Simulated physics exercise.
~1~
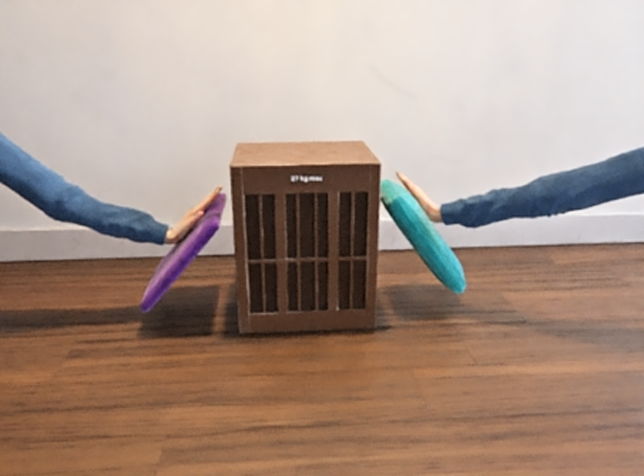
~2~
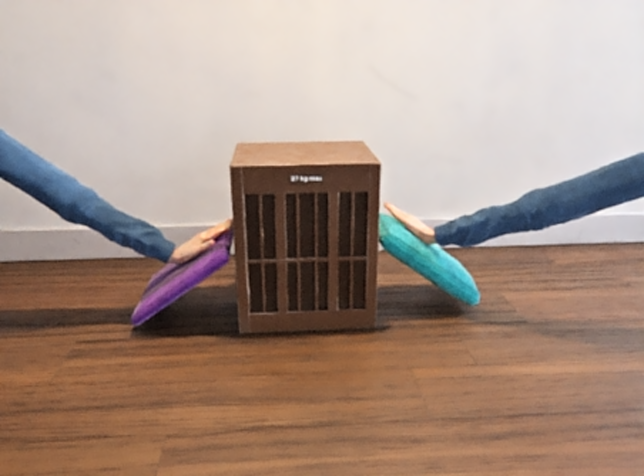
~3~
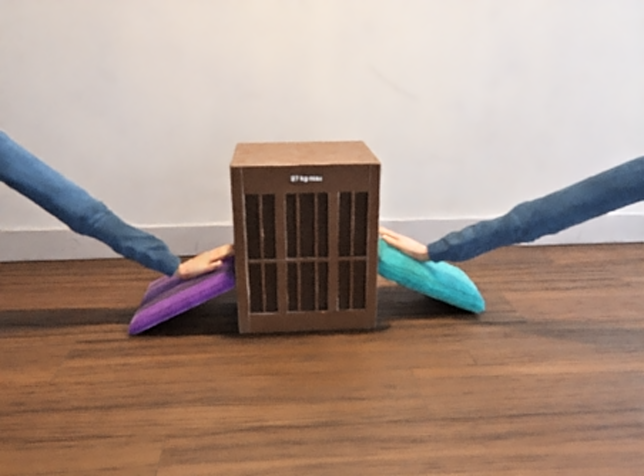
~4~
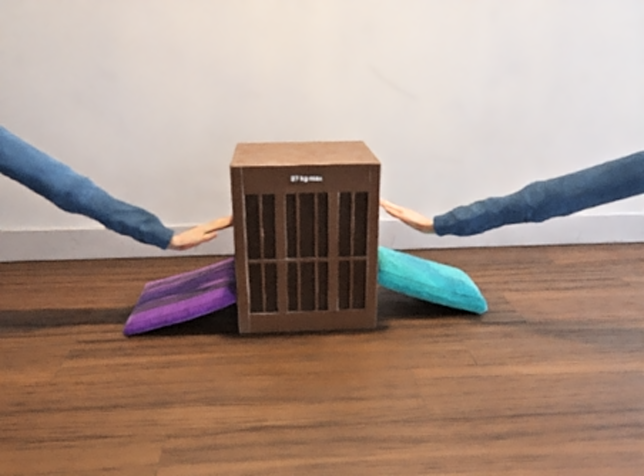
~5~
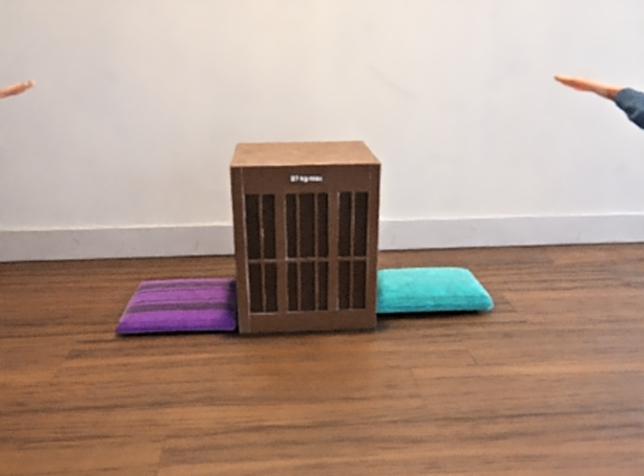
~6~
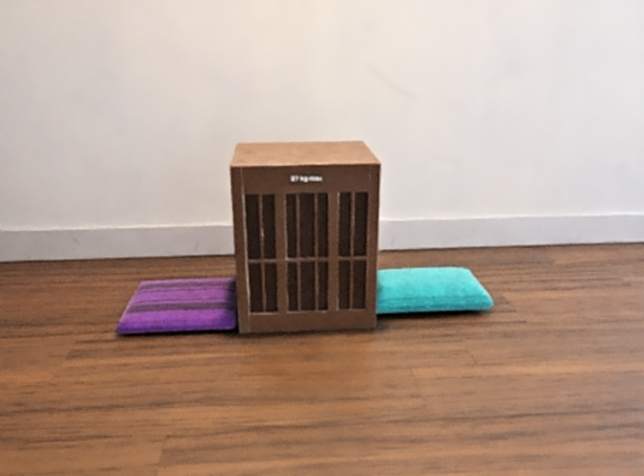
On a bare wooden floor in front of a pale wall, seen from the front by a still camera, a brown crate with dark slatted openings stands in the middle. Two hands in blue sleeves lean a purple seat pad against its left side and a turquoise soft bag against its right. Both cushions tilt lower and slide outward at the base while the hands follow them down. The hands then let go and draw back, leaving both sloping against the crate. As the arms leave, the pad and bag sink flat onto the floor and lie still beside the unmoved crate.
